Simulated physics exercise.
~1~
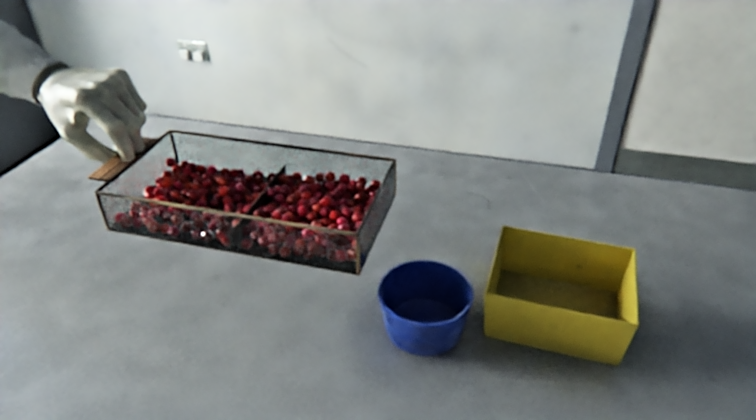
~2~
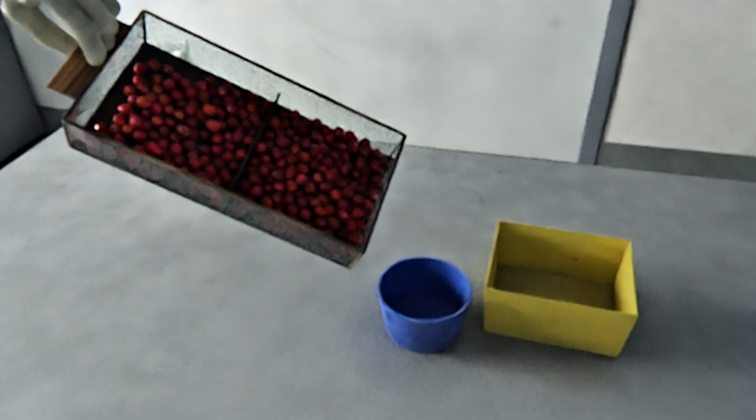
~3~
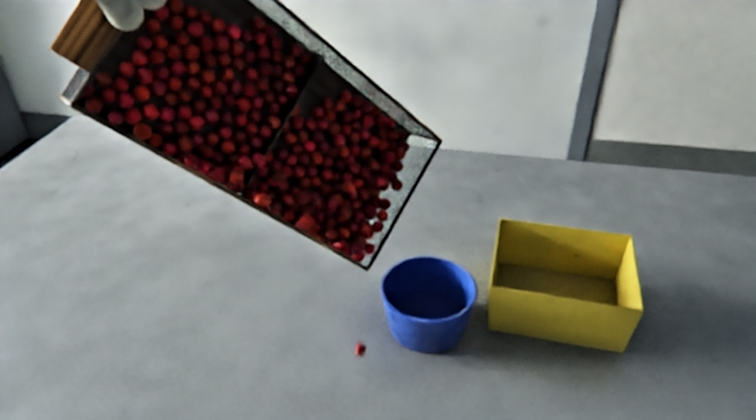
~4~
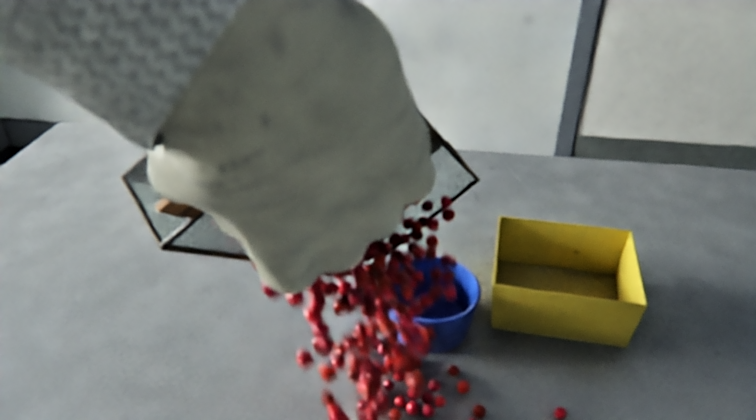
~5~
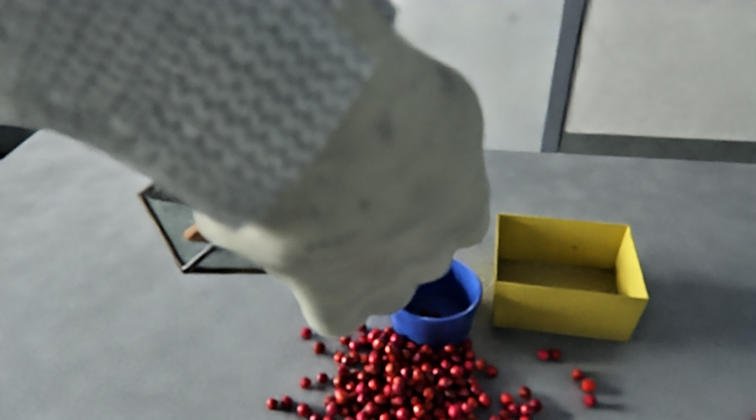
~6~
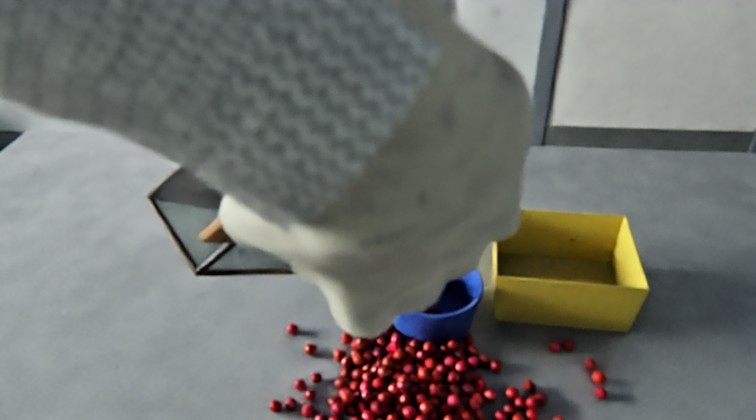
On a grey tabletop, a pale gloved hand lifts and steadily tips a glass-sided tray of red cranberries toward a blue dish beside a yellow tin, until the berries pour out, ending heaped and scattered on the table in front of the dish while the hand holds the tray tilted.
